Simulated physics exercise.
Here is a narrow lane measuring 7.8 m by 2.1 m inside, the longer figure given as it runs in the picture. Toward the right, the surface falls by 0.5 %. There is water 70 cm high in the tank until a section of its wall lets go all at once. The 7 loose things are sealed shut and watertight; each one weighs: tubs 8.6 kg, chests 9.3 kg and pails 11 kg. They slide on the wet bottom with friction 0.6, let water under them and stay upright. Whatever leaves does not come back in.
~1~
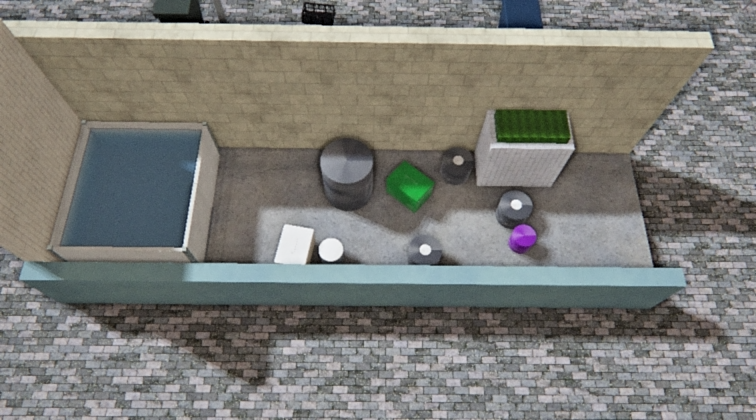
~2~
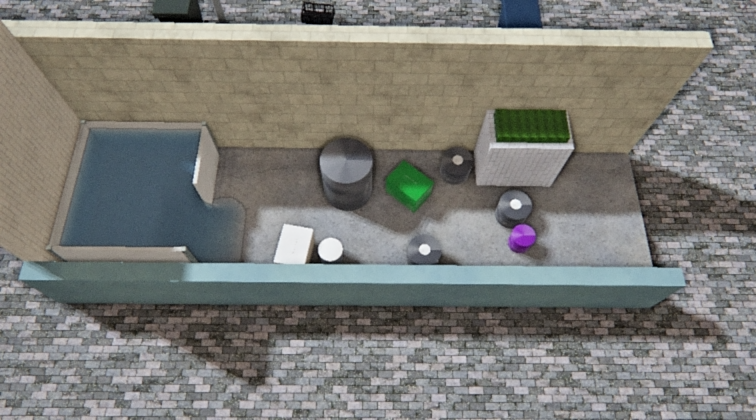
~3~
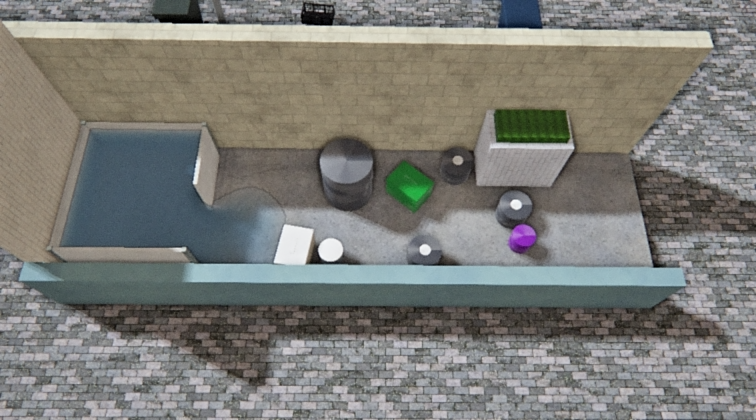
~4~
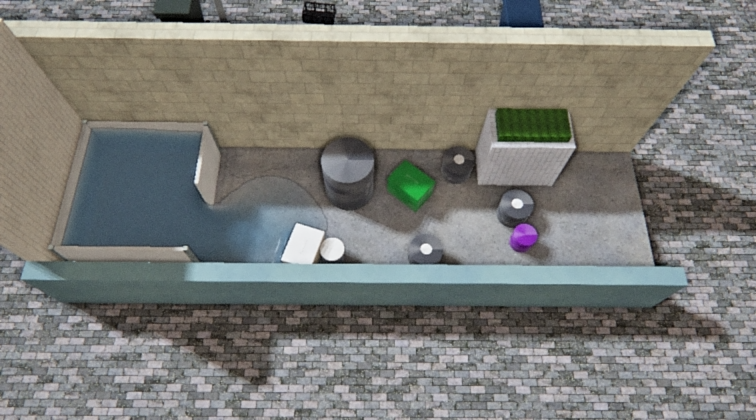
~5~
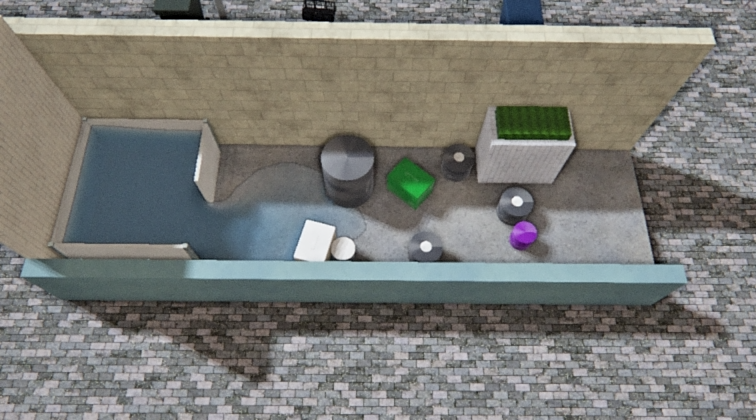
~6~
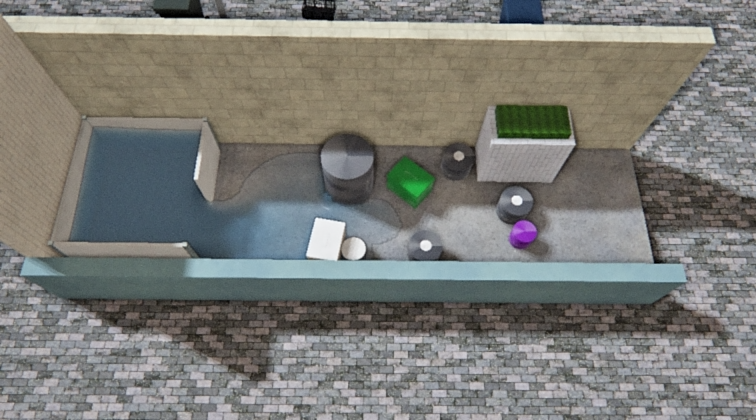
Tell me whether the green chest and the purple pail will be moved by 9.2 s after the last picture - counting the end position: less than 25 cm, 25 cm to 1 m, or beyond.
Outcome - green chest drifts a moderate way, purple pail is carried a long way.
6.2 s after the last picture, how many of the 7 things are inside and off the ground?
It comes to 1 of them.
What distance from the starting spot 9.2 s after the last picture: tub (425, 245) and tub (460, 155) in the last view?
The first one: Washed out. The second one: 250 cm.
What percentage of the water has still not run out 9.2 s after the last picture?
Remaining: Approx. 40 per cent.
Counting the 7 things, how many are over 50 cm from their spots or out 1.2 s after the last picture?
6.
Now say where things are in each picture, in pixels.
The first picture shows the green chest at (410, 181) rests on the ground; the purple pail at (524, 236) rests on the ground; water covers 2.8 m2; 0 of 7 have shifted.
The second picture shows the green chest at (410, 180), on the bottom; the purple pail at (524, 235) rests on the ground; 3.4 m2 under water; 0 of 7 have shifted.
The third picture shows the green chest at (410, 181) rests on the ground; the purple pail at (524, 235) rests on the ground; 4.1 m2 under water; 0 of 7 have shifted.
The fourth picture shows the green chest at (411, 180) rests on the ground; the purple pail at (525, 235), on the bottom; 4.8 m2 under water; 1 of 7 have shifted.
The fifth picture shows the green chest at (411, 178), on the bottom; the purple pail at (525, 232), on the bottom; water covers 5.6 m2; 2 of 7 have shifted.
The sixth picture shows the green chest at (411, 176), on the bottom; the purple pail at (525, 231), on the bottom; water covers 6.3 m2; 2 of 7 have shifted.
Then, 1.2 s after the last picture the green chest is near (426, 142), 0.6 m from its start, afloat; the purple pail is near (562, 238), 0.5 m from its start, aground; 0 of 7 are out; 4 afloat.
Then, 3.8 s after the last picture the green chest is near (397, 167), 0.2 m from its start, afloat; the purple pail has gone out; 5 of 7 are out; 2 afloat.
Then, 6.2 s after the last picture the green chest is near (412, 150), 0.4 m from its start, afloat; the purple pail has gone out; 5 of 7 are out; 1 afloat.
Then, 9.2 s after the last picture the green chest is near (443, 160), 0.5 m from its start, afloat; the purple pail has gone out; 5 of 7 are out; 1 afloat.
